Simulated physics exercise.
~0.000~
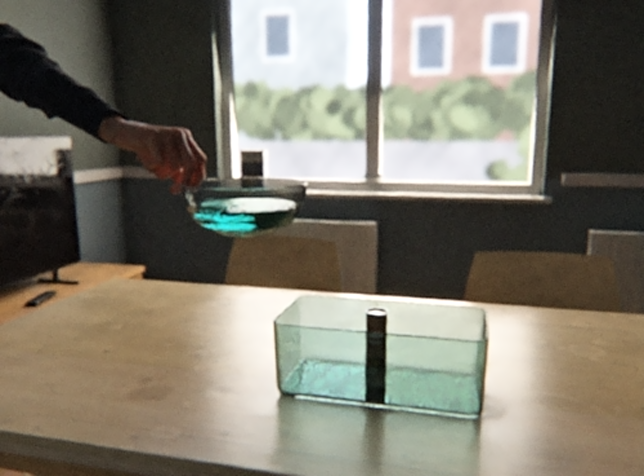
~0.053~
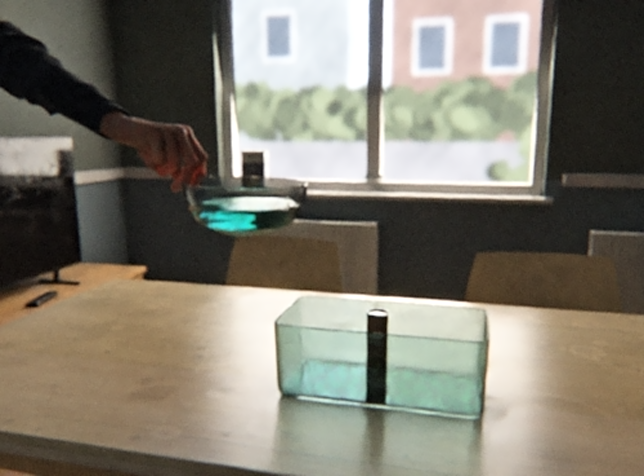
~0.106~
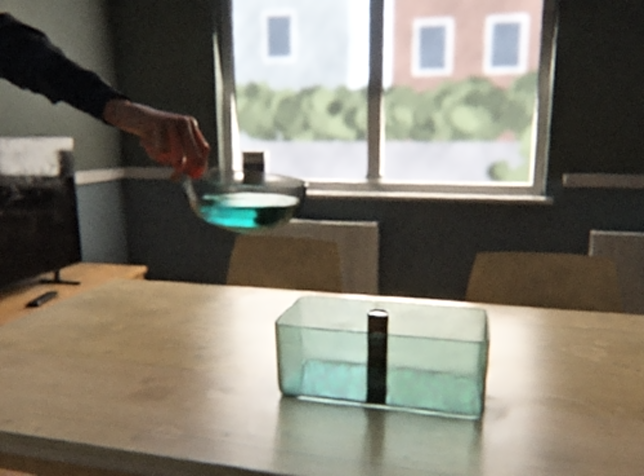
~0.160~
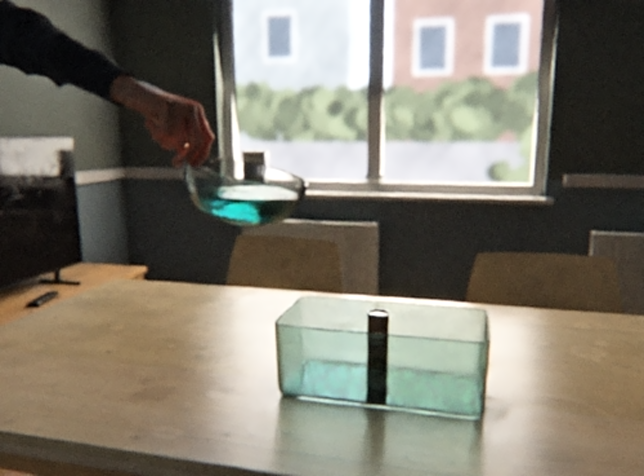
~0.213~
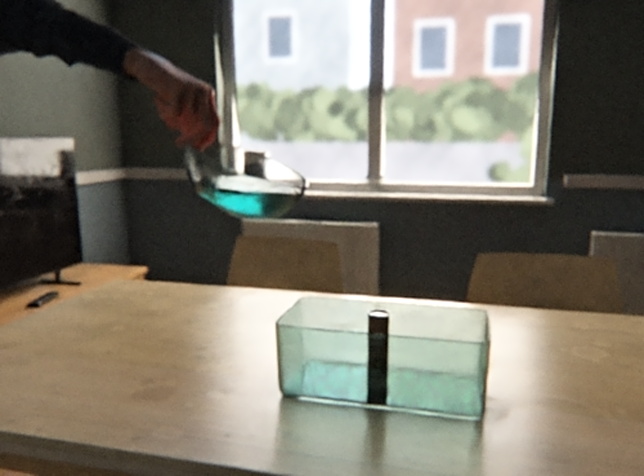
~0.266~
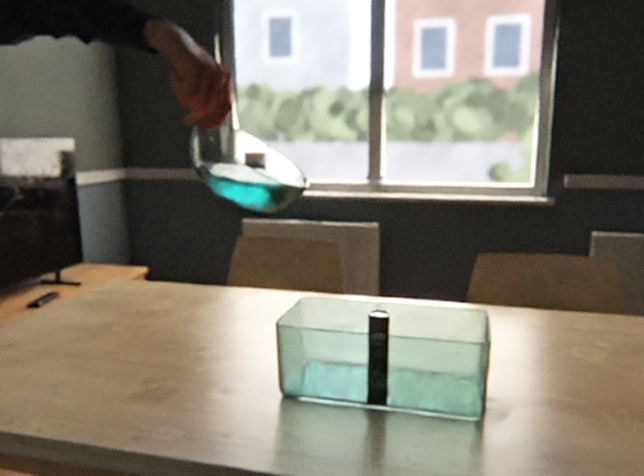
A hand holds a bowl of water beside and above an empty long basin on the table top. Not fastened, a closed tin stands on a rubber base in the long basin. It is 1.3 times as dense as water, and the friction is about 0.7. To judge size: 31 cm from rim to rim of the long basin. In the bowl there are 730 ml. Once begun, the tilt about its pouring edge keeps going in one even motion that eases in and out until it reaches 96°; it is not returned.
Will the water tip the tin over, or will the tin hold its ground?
Looks to me like it holds out.
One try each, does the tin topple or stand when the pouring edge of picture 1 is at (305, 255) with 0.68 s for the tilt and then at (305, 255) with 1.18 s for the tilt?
The tin overturns the first time and stays vertical the second time.
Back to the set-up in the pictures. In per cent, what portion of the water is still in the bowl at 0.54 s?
About 30 per cent.
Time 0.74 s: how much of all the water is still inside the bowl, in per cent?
Around 1 in a hundred is still there.
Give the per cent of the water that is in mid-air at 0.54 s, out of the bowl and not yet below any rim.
I'd put it at about 68 percent.
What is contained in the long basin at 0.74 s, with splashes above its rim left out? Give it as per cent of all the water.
Roughly 72 %.
After 0.54 s the tilt is 86° and 31 per cent is still to pour; the tin stands where it began.
After 0.74 s the tilt is 96° and 1 per cent is still to pour; the tin stands where it began.
After 0.95 s the tilt is 96° and 0 per cent is still to pour; the tin stands where it began.
After 1.18 s the tilt is 96° and 0 per cent is still to pour; the tin stands where it began.
In the end the tin stands where it began.
